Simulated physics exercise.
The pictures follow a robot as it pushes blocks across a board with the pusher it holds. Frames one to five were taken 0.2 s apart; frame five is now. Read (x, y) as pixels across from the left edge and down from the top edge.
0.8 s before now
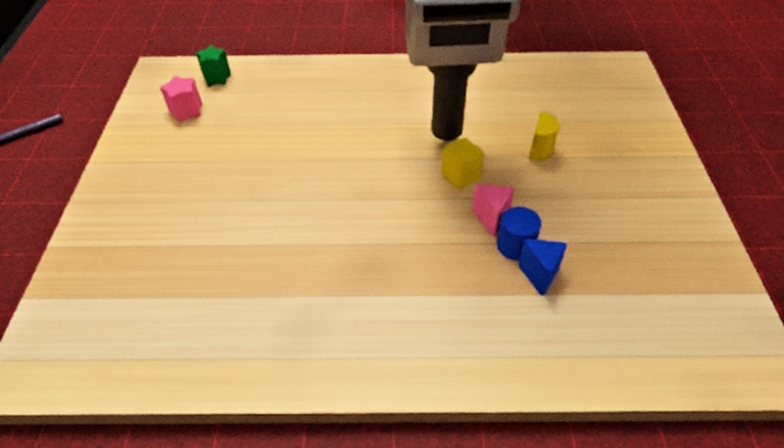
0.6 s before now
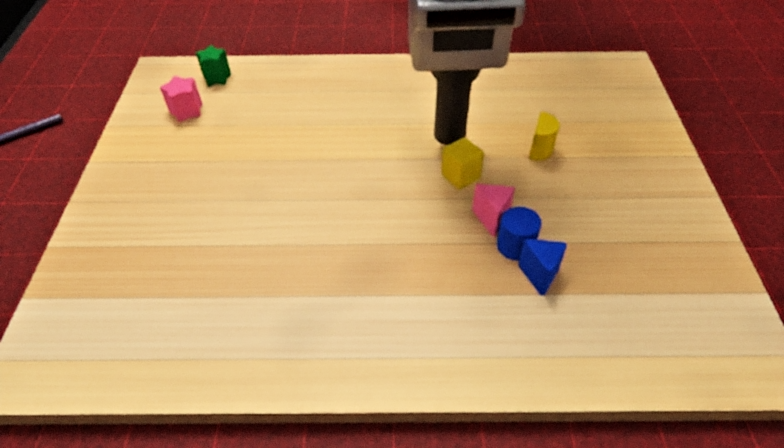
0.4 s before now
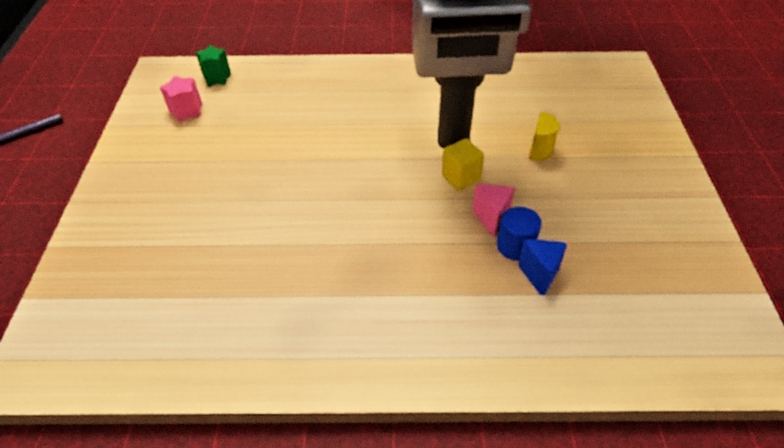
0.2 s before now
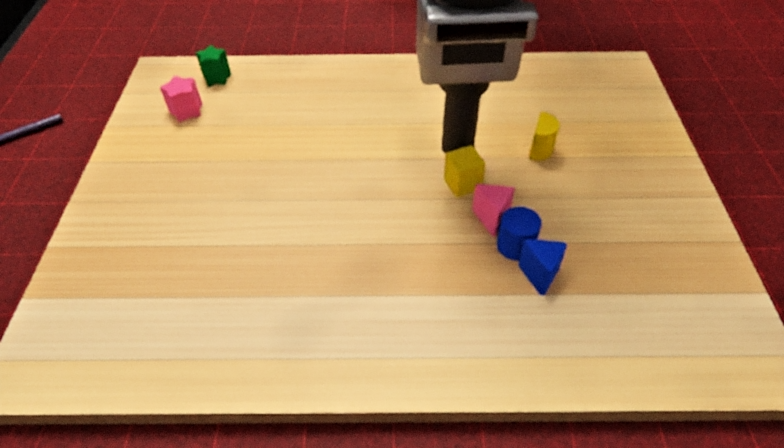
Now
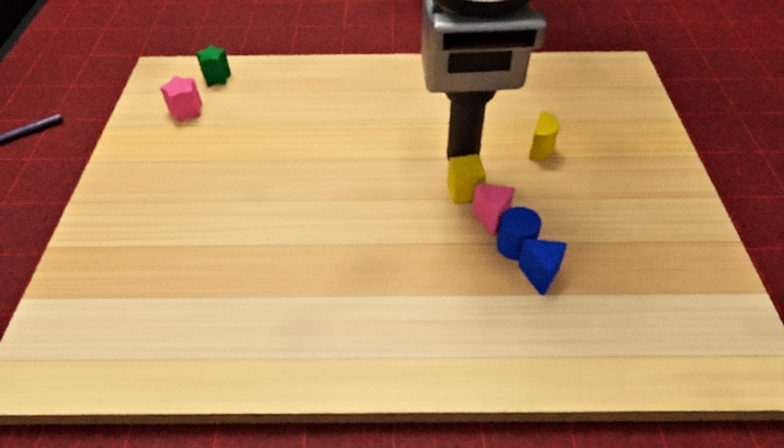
Robotic pusher edging down to a yellow block and nudging it slightly toward a still pink triangular block beside blue ones.
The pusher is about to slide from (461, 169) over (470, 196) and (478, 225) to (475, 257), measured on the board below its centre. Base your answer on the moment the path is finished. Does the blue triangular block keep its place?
Going by the path, yes.
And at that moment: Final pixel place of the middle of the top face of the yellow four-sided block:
(442, 235)
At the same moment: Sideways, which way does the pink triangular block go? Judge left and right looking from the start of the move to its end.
It moves over to the right.
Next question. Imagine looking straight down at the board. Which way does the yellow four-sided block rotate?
The sense of turning is clockwise.
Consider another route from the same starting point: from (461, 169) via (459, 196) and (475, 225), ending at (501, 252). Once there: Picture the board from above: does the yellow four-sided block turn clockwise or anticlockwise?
The block spins clockwise.
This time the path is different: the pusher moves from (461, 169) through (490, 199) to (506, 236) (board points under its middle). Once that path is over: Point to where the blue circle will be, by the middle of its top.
Its top middle will sit at (531, 239).
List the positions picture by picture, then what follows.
Pusher's lower end (447, 131); yellow four-sided block (464, 150); pink triangular block (496, 194); blue circle (522, 220); blue triangular block (547, 251), in the first picture.
Pusher (450, 136); blocks still, in the second picture.
Pusher (453, 142); blocks still, in the third picture.
Pusher (458, 148); yellow four-sided block (466, 158), in the fourth picture.
Pusher (463, 156); yellow four-sided block (467, 166); pink triangular block (496, 194); blue circle (522, 220); blue triangular block (547, 251), in the fifth picture.
On the path given first. One third of the way, pusher (472, 183); yellow four-sided block (464, 194), turned 45° clockwise; pink triangular block (487, 211), turned 55° anticlockwise; blue circle (529, 225).
Two thirds of the way, pusher (480, 213); yellow four-sided block (455, 217), turned 70° clockwise; pink triangular block (488, 231), turned 60° anticlockwise; blue circle (529, 225).
At the end, pusher (477, 245); yellow four-sided block (442, 235), turned 105° clockwise; pink triangular block (489, 266), turned 65° anticlockwise; blue circle (529, 225); blue triangular block still.
